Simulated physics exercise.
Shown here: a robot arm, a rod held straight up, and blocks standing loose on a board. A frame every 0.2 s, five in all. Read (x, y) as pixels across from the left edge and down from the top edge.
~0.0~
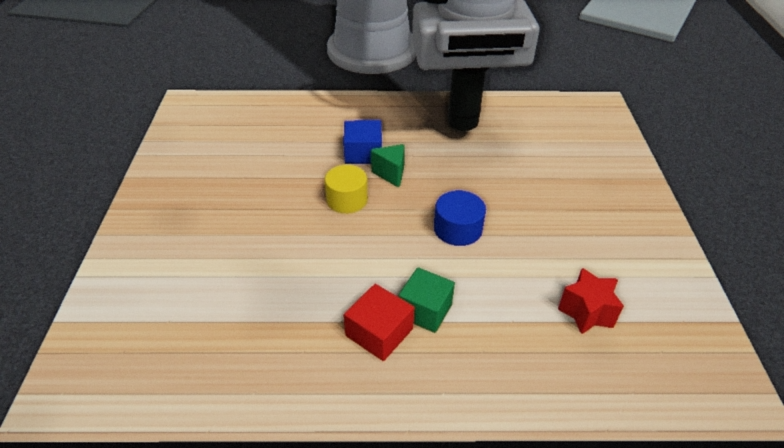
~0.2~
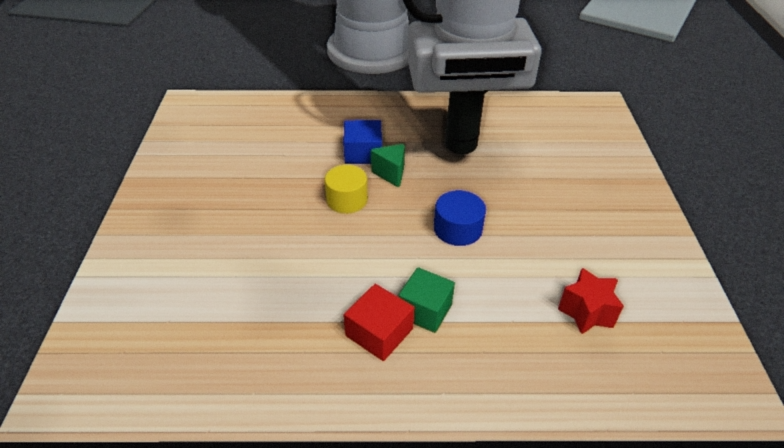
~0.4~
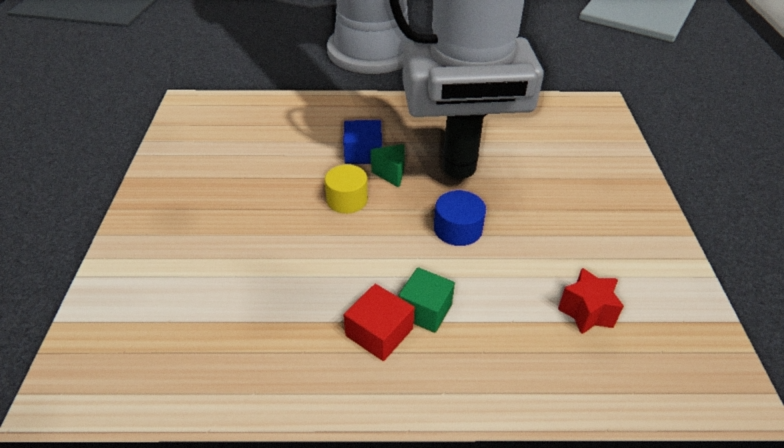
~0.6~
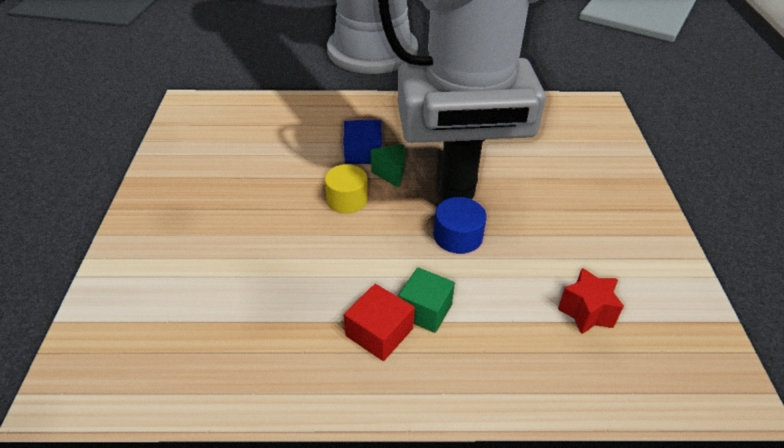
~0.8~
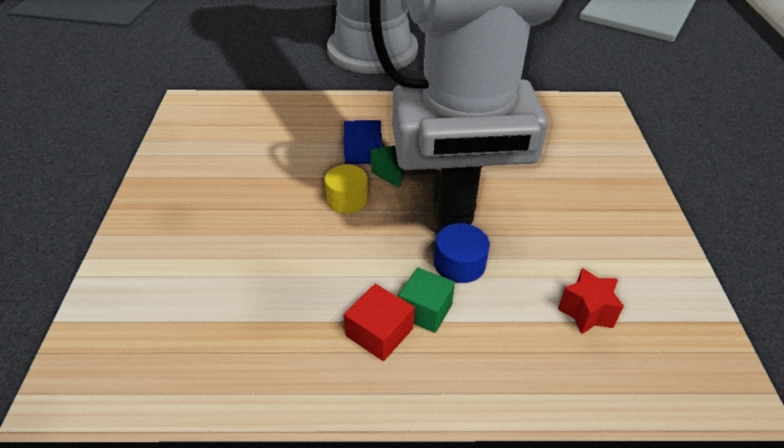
A grey robot arm with a black rod moves toward the viewer over a pale wooden board on a dark floor, seen from above and in front by a still camera. A blue cube, green triangle and yellow cylinder sit upper left, a blue cylinder near the middle, red and green cubes below, and a red star right. The rod nears the blue cylinder, then pushes it toward the green cube.
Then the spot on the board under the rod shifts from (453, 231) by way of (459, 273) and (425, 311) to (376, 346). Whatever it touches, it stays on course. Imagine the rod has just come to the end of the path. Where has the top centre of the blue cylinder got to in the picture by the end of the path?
It is at (483, 305).
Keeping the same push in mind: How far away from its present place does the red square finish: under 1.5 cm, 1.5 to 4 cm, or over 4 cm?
It shifts over 4 cm.
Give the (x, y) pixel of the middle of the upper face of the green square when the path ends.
My estimate: (424, 343).
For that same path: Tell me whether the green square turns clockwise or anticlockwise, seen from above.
Viewed from overhead, the green square winds up turned clockwise.
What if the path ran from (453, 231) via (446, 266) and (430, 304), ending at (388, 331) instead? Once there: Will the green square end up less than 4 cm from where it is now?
I expect not.
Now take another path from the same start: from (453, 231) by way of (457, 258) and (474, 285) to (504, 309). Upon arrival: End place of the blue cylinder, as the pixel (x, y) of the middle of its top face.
Answer: (504, 328).
The first path, step by step. One third of the way, rod (460, 262); red square (374, 312); green square (431, 306), turned 50° clockwise; blue cylinder (478, 289).
Two thirds of the way, rod (425, 299); red square (371, 314), turned 20° clockwise; green square (430, 325), turned 60° clockwise; blue cylinder (483, 305).
At the end, rod (376, 334); red square (326, 335), turned 45° clockwise; green square (424, 343), turned 25° clockwise; blue cylinder (483, 305).
